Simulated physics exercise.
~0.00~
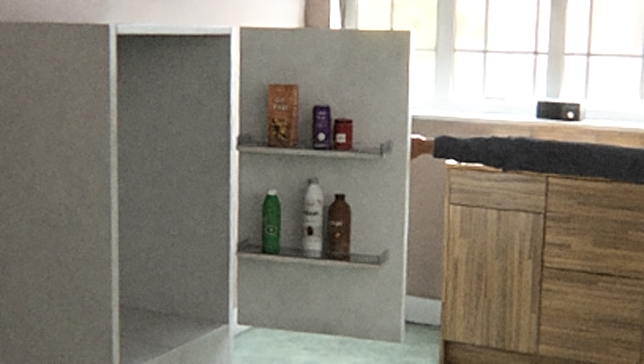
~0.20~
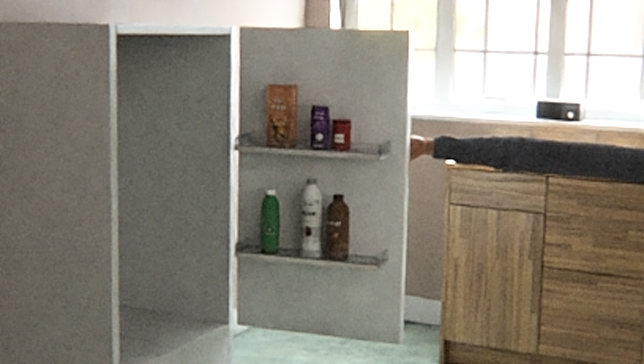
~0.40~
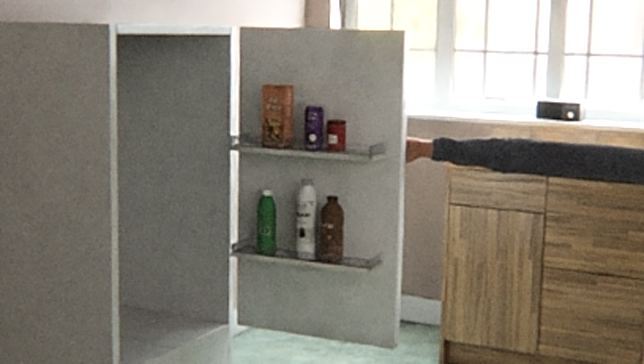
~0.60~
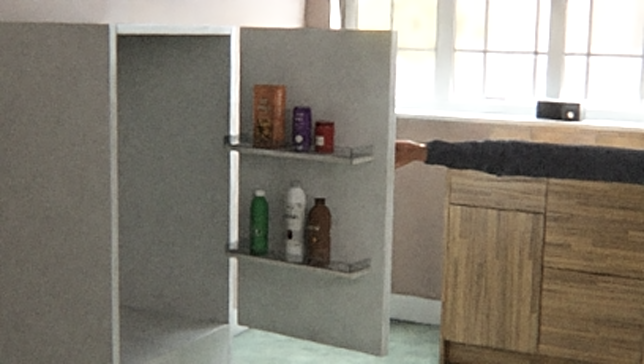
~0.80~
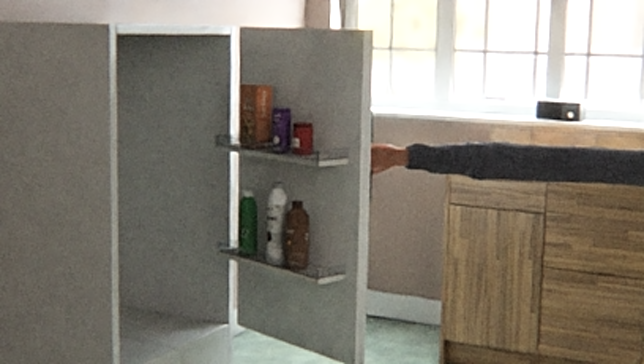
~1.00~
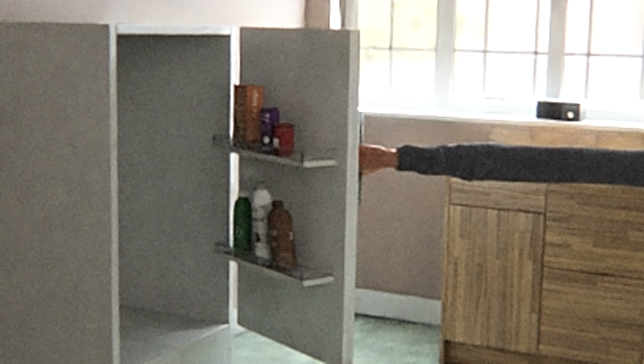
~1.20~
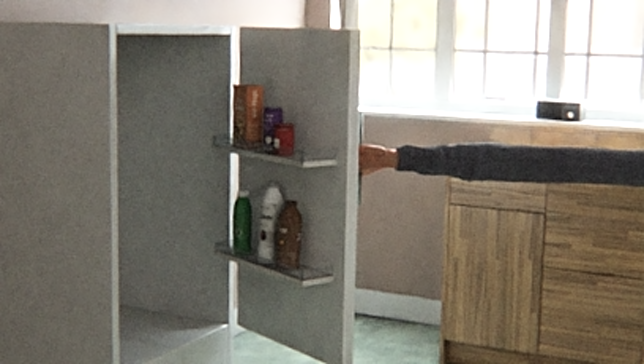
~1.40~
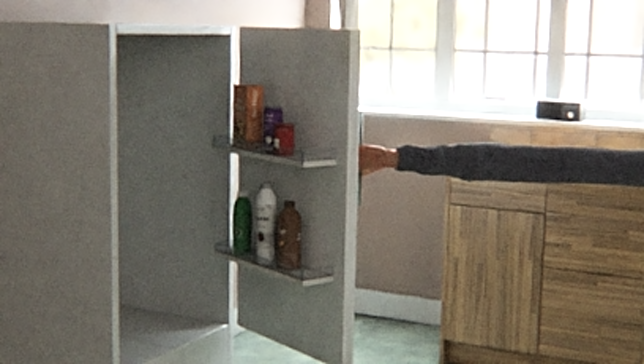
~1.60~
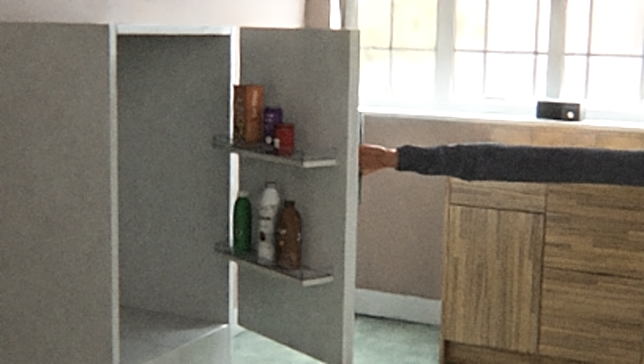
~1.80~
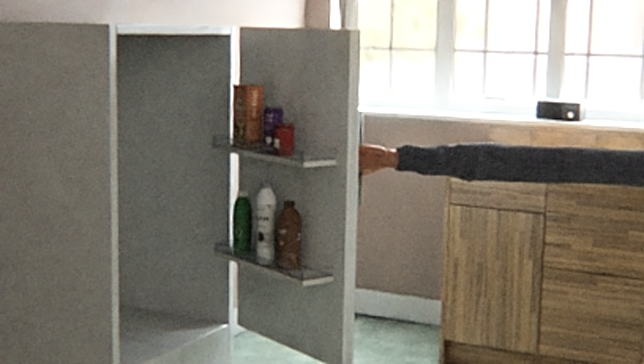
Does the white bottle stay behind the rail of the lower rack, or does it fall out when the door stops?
The white bottle stays in. It rocks slightly as the door stops and ends upright on the lower rack.
